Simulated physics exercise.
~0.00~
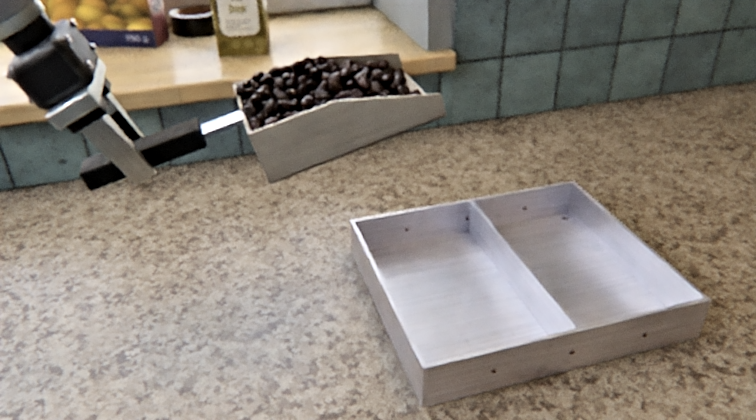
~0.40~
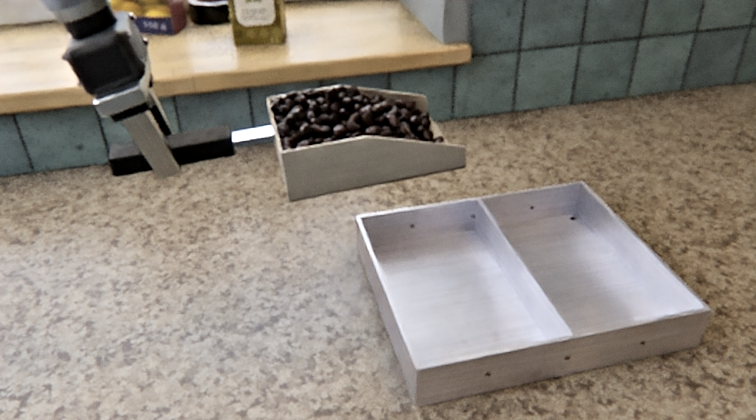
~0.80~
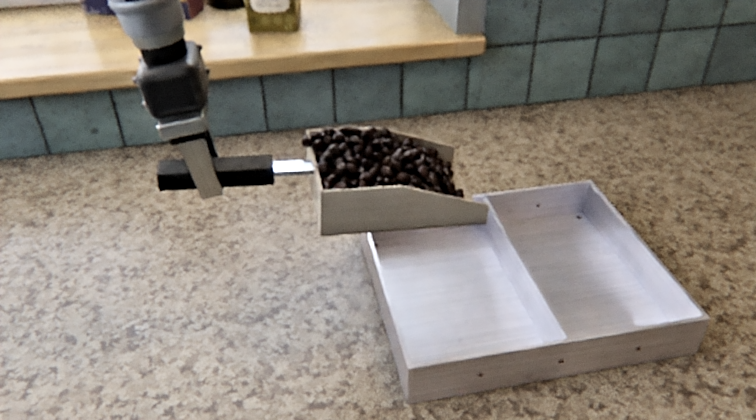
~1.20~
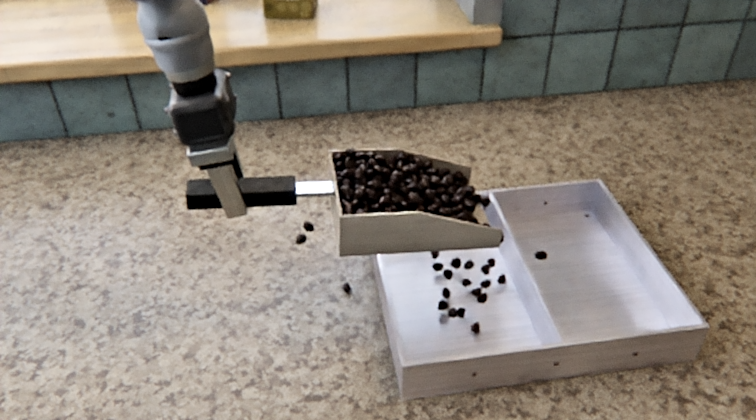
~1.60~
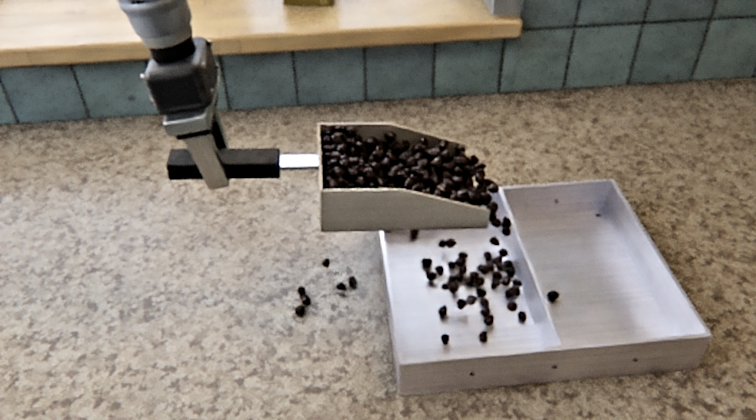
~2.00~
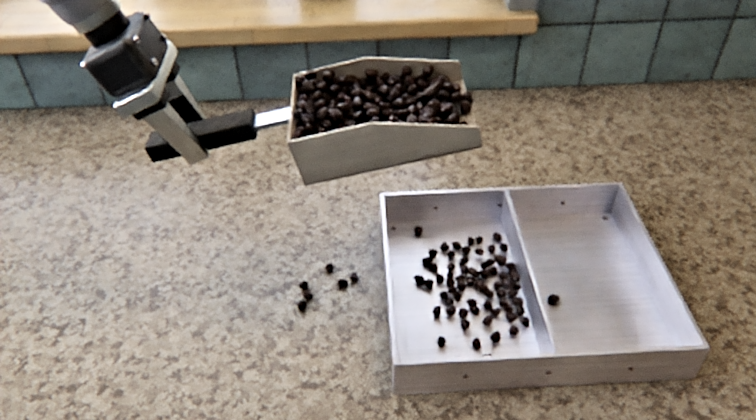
A robot arm tips a scoop of dark beans over a tray, spilling some, then lifts away.
